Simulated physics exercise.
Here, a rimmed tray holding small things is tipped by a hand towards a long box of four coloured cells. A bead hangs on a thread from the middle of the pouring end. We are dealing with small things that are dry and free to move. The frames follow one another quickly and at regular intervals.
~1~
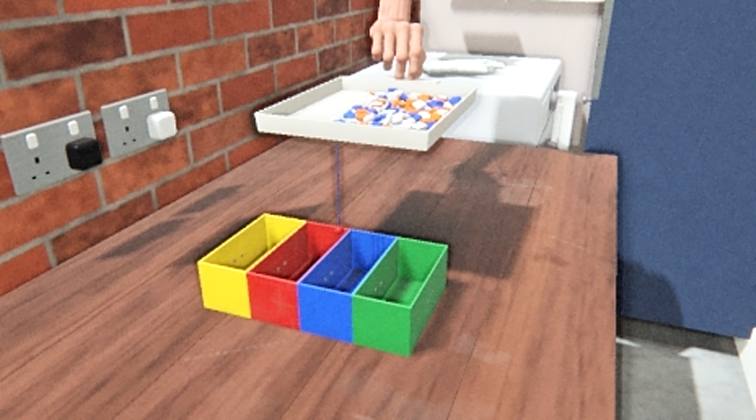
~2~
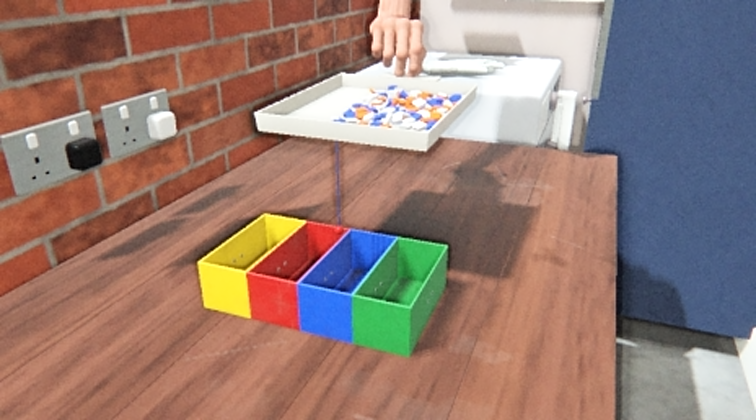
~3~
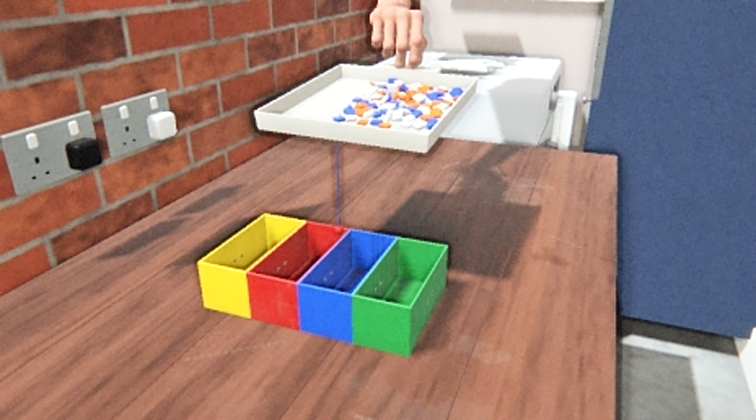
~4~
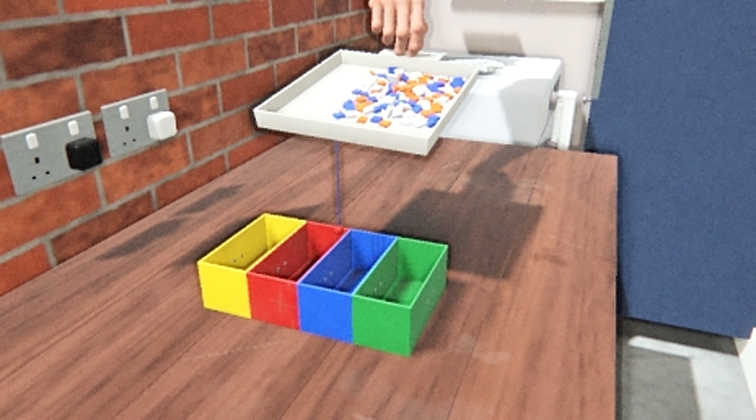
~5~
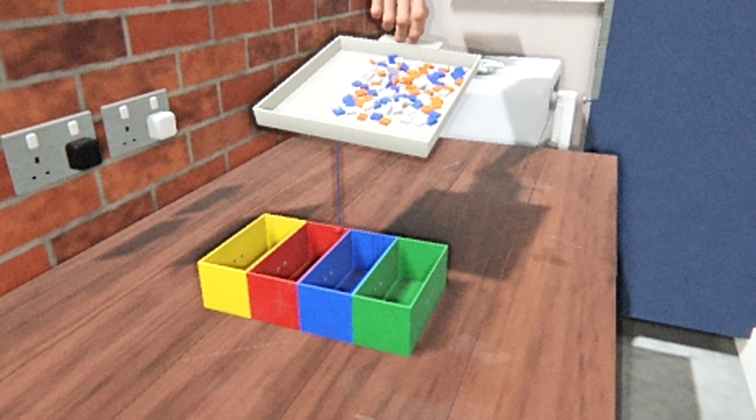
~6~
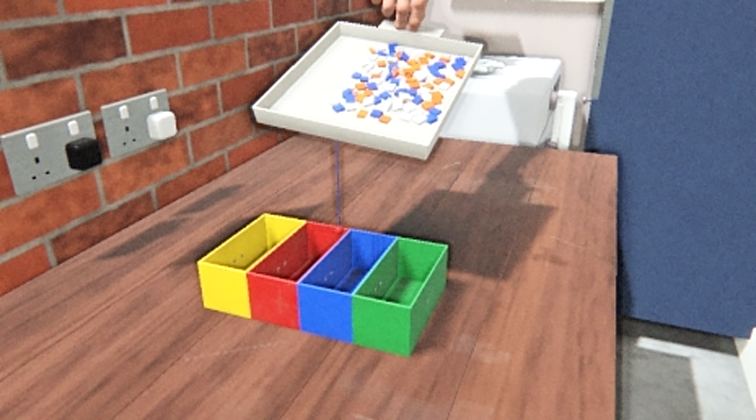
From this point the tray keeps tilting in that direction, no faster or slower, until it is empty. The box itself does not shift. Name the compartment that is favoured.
Green.
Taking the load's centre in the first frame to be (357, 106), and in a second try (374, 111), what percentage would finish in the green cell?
Near 50 per cent and near 60 per cent.
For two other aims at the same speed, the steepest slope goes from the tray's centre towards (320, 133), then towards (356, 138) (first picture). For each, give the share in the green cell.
0 % then 40 %, roughly.
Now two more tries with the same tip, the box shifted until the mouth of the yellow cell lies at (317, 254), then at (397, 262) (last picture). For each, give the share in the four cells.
You'd get near 100 percent first and near 80 percent next.
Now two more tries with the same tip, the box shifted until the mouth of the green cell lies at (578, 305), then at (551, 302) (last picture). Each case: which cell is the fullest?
Try 1: The yellow one. Try 2: Yellow.
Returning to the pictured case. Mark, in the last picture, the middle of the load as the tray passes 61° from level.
Check around (395, 111) in the last picture.
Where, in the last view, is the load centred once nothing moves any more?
(397, 306).
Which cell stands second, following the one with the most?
That blue cell.
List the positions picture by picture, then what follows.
The first frame shows corners of the pouring end at (258, 113) and (427, 131), level; middle of the load at (395, 110), mosaic tiles; bead on its thread at (339, 230); yellow cell at (225, 286); red cell at (273, 297); blue cell at (325, 308); green cell at (381, 321).
The second frame shows corners of the pouring end at (258, 113) and (427, 132), level; middle of the load at (395, 109).
The third frame shows corners of the pouring end at (257, 112) and (427, 134), tipped barely, lowest at the right corner; middle of the load at (395, 104).
The fourth frame shows corners of the pouring end at (257, 110) and (427, 137), tipped a little, lowest at the right corner; middle of the load at (395, 97).
The fifth frame shows corners of the pouring end at (256, 108) and (426, 140), tipped a little, lowest at the right corner; middle of the load at (395, 90).
The sixth frame shows corners of the pouring end at (255, 107) and (426, 144), tipped clearly, lowest at the right corner; middle of the load at (395, 82); yellow cell at (225, 286); red cell at (273, 297); blue cell at (325, 308); green cell at (381, 321).
Soon after the last picture, tray tipped steeply; all on the tray.
A little later, tray tipped right over; about two thirds on the tray; about a quarter in the green cell; a small part in the blue cell; a small part falling or outside the box.
Later still, tray tipped past a quarter turn; about two thirds in the green cell; about a quarter in the blue cell; a small part falling or outside the box.
At rest, tray tipped past a quarter turn; about two thirds in the green cell; about a quarter in the blue cell; none in the red cell; none in the yellow cell; a small part outside the box.
